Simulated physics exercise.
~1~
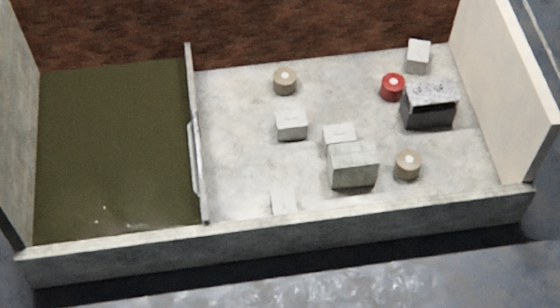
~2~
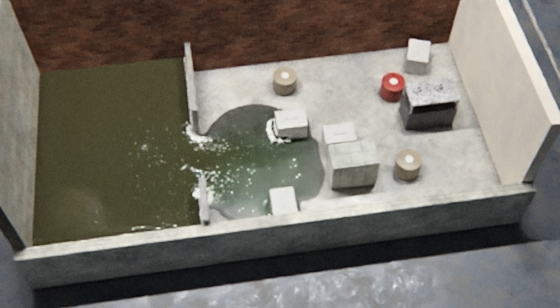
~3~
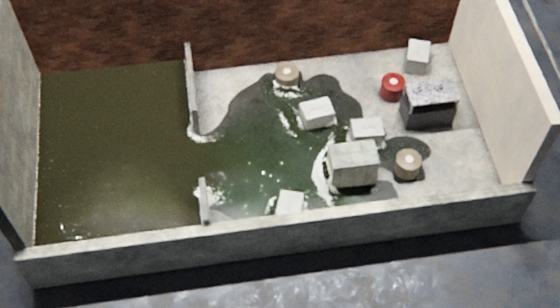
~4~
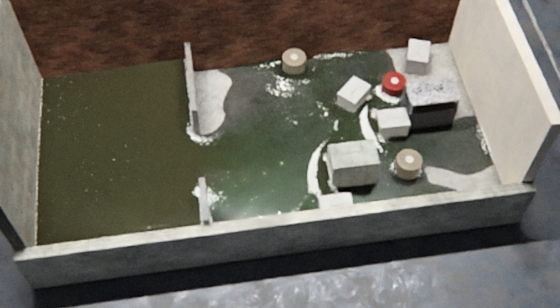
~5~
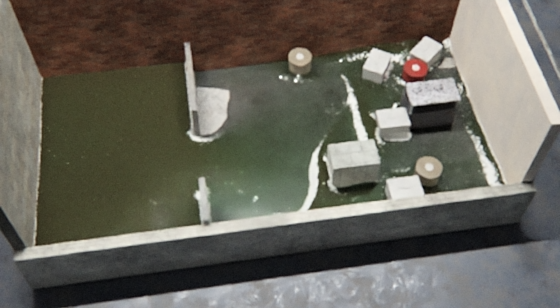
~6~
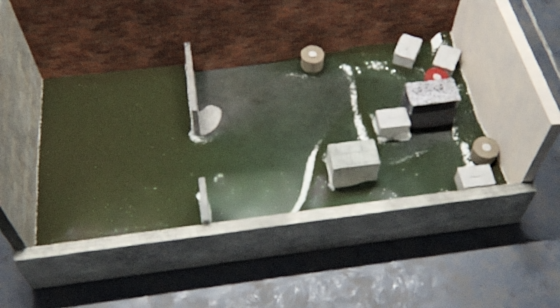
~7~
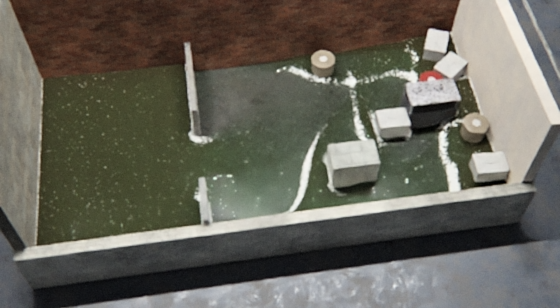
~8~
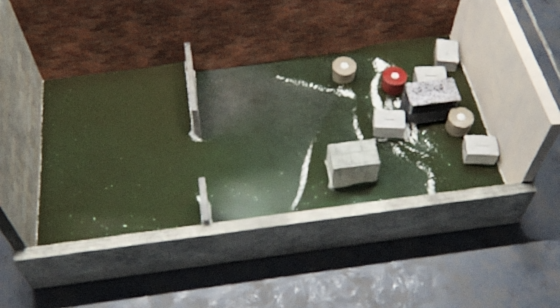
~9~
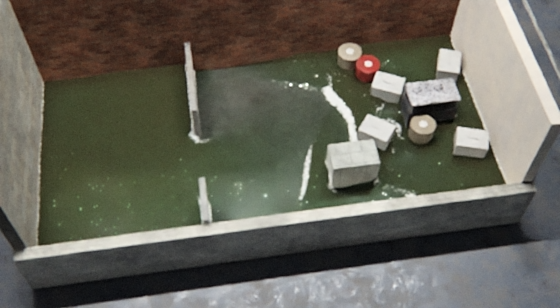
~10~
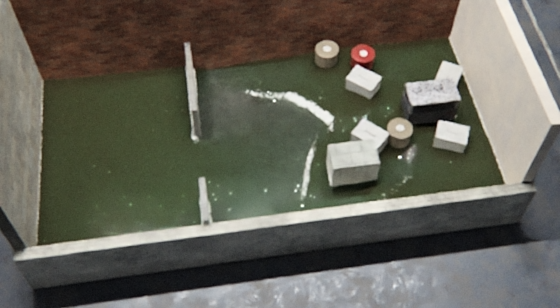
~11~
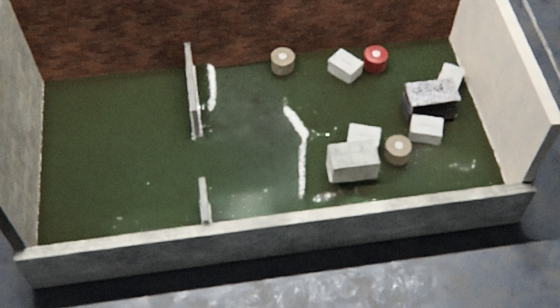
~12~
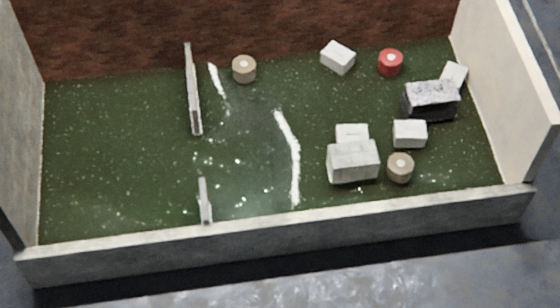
Murky green water fills the left part of a walled basement, seen from above at an angle, while pale boxes, two tan tubs, a red tub and a dark chest stand on the dry floor to the right. The water bursts through a gap in the dividing wall and spreads across the floor in foamy streaks. It pushes several boxes and the tan tubs rightward, crowding them around the dark chest and red tub. Several pieces then drift back left, one tan tub travelling far along the back wall. Finally, the flooded room lies calmer, with the pieces scattered and upright.
